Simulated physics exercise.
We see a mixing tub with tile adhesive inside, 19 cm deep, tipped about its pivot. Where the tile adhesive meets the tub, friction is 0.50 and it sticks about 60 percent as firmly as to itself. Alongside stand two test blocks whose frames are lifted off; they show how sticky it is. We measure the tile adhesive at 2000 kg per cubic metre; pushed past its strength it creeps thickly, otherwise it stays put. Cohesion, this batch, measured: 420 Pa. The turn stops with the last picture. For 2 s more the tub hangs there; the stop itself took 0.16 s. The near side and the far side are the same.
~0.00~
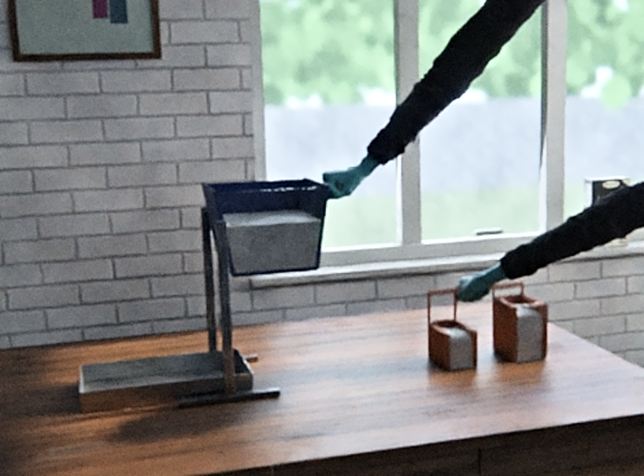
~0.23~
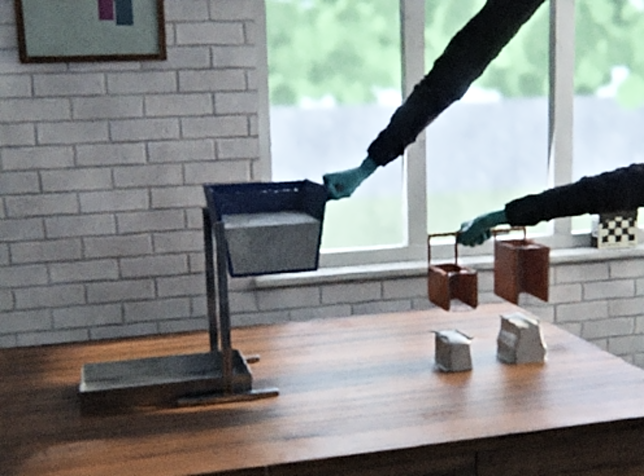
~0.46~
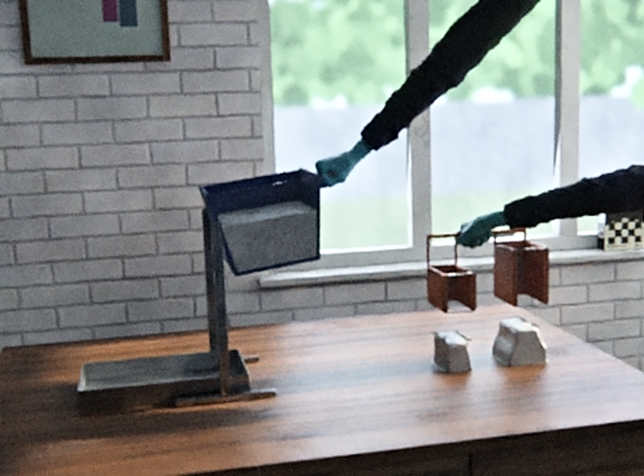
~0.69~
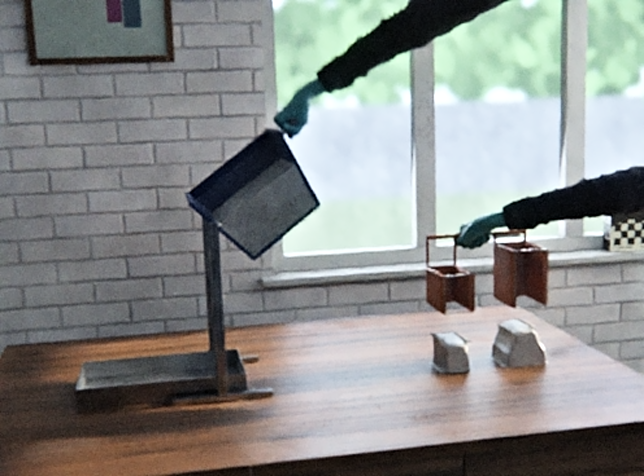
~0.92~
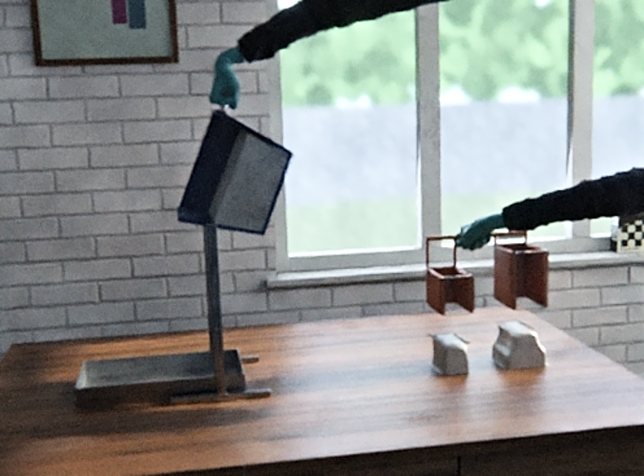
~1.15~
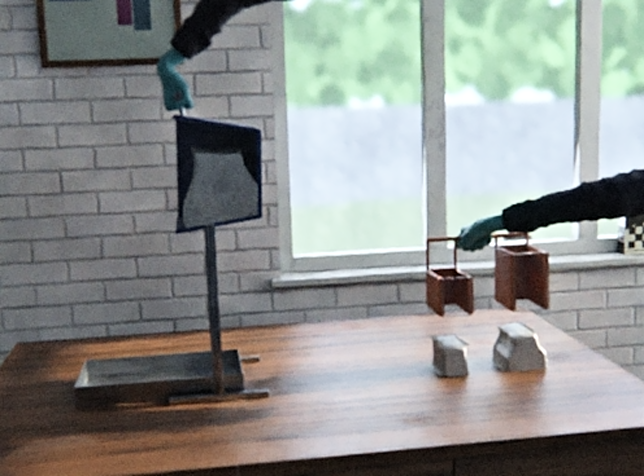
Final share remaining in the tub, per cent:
Near 55 %.
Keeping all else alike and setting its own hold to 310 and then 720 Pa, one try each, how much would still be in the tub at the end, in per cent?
Roughly 50 % followed by roughly 50 %.
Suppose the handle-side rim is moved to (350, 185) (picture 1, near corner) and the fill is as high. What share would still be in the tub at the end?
I'd guess around 40 per cent remains.
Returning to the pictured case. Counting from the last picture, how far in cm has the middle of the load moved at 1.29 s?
Around 5 cm.
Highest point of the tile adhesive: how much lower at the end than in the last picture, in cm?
8 cm.
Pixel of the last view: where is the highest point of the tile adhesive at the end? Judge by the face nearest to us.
Peak location: Approx. (232, 187).
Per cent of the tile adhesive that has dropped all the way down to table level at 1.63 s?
Some 20 % has got all the way down.
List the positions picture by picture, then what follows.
In the first picture, handle-side rim at (326, 186), tilt 0 degrees; top of the tile adhesive at (261, 224); blocks stand 8.1 cm, 13 cm (left to right).
In the second picture, handle-side rim at (325, 188), tilt 0 degrees; top of the tile adhesive at (260, 225); blocks stand 8.0 cm, 11 cm (left to right).
In the third picture, handle-side rim at (317, 176), tilt 7 degrees; top of the tile adhesive at (311, 211); blocks stand 8.0 cm, 9.8 cm (left to right).
In the fourth picture, handle-side rim at (278, 133), tilt 36 degrees; top of the tile adhesive at (291, 166); blocks stand 8.0 cm, 9.6 cm (left to right).
In the fifth picture, handle-side rim at (217, 114), tilt 68 degrees; top of the tile adhesive at (248, 135); blocks stand 8.0 cm, 9.6 cm (left to right).
In the sixth picture, handle-side rim at (174, 120), tilt 88 degrees; top of the tile adhesive at (202, 153); blocks stand 8.0 cm, 9.6 cm (left to right).
After 1.29 s, the tub is at 88 degrees and holds 87 %.
After 1.46 s, the tub is at 88 degrees and holds 61 %.
After 1.63 s, the tub is at 88 degrees and holds 57 %.
After 1.80 s, the tub is at 88 degrees and holds 55 %.
After 3.15 s, at the end, the tub is at 88 degrees and holds 55 %.
